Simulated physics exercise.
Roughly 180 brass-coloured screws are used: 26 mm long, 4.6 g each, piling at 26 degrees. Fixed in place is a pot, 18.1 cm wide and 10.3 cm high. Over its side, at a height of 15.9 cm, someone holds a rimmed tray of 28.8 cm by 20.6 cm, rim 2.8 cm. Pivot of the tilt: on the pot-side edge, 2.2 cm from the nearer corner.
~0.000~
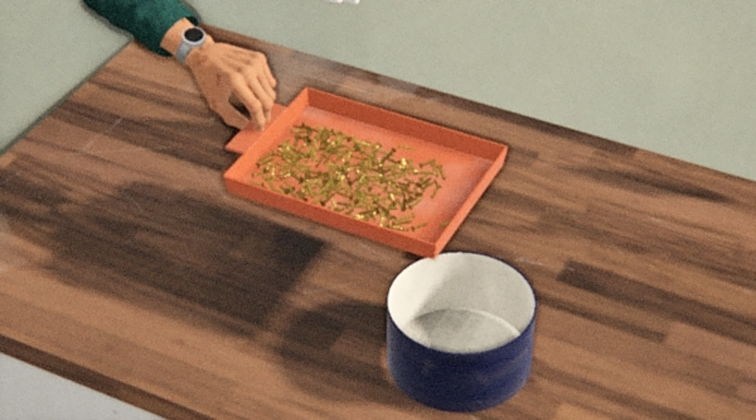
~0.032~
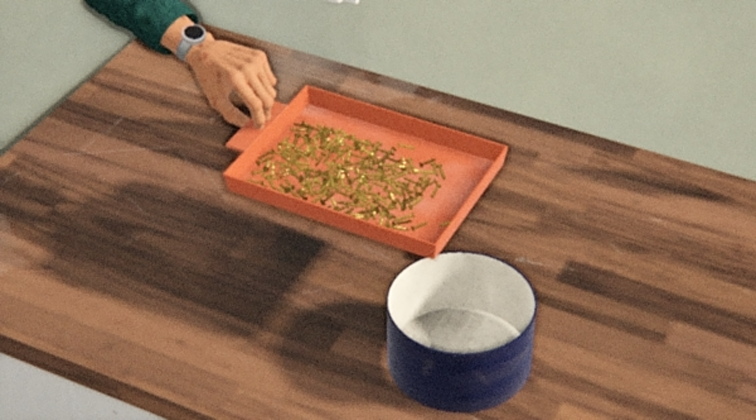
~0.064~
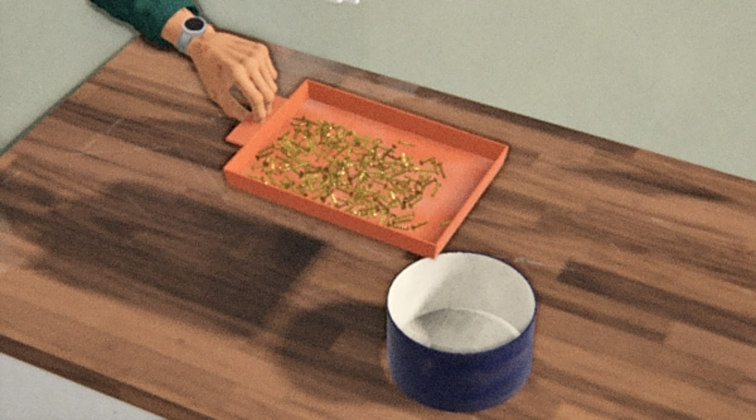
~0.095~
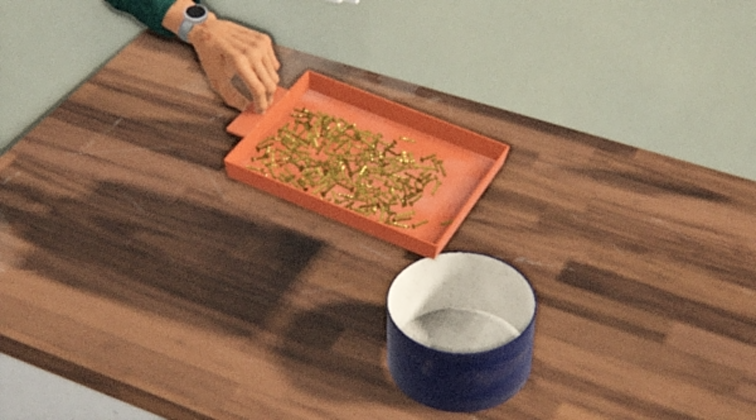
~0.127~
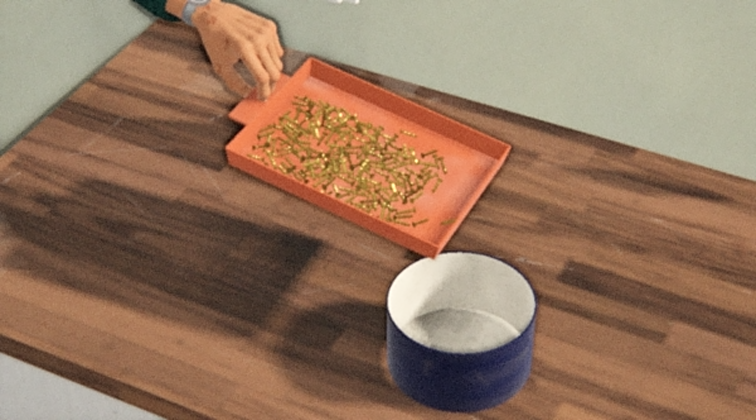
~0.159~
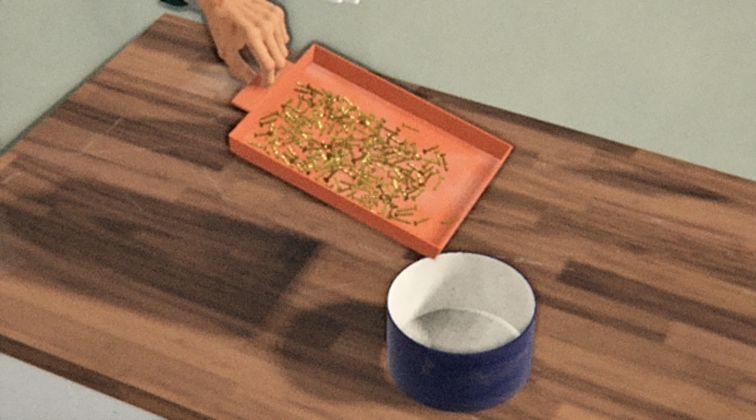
Orange tray of small brass-coloured screws tilting gradually as a watch-wearing hand raises its handle end beside a blue pot.
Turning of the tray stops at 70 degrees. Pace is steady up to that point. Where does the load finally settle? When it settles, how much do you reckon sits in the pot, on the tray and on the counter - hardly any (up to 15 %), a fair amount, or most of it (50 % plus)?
I reckon pot: A fair amount; left on the tray: A fair amount; counter: A fair amount.
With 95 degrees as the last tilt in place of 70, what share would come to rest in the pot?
Around 60 %, I reckon.
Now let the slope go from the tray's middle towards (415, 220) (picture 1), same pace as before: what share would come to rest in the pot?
Something like 70 per cent of the pieces.
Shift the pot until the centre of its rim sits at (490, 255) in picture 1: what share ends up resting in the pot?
Roughly 40 percent would end up there.
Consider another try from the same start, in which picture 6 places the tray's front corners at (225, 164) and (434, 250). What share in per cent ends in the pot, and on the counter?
Pot: 15, counter: 40.
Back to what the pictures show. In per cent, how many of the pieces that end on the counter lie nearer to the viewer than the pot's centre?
Near 20 in a hundred.
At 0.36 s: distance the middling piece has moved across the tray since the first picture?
1 cm.
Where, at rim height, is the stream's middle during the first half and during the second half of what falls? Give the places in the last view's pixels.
At roughly (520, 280) first, later on at (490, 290).
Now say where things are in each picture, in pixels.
Tray tilt 0 degrees, front corners at (228, 175) and (434, 242); middle of the pieces at (347, 176); pot at (461, 301), in the first picture.
Tray tilt 1 degrees, front corners at (228, 173) and (434, 242); middle of the pieces at (347, 175), in the second picture.
Tray tilt 2 degrees, front corners at (228, 168) and (435, 242); middle of the pieces at (347, 171), in the third picture.
Tray tilt 5 degrees, front corners at (229, 159) and (436, 243), lowest corner right front; middle of the pieces at (347, 166), in the fourth picture.
Tray tilt 10 degrees, front corners at (231, 147) and (437, 244), lowest corner right front; middle of the pieces at (349, 159), in the fifth picture.
Tray tilt 14 degrees, front corners at (234, 135) and (439, 245), lowest corner right front; middle of the pieces at (351, 151); pot at (461, 301). The tray's pace is about 145 degrees a second, in the sixth picture.
Then, at 0.36 s, tilt 44 degrees; the tray holds 100 %, the pot 0 %.
Then, at 0.49 s, tilt 62 degrees; the tray holds 100 %, the pot 0 %.
Then, at 0.75 s, tilt 70 degrees; the tray holds 50 %, the pot 20 %.
In the end, at 1.9 s, pot 40 %, tray 40 %, counter 20 %.
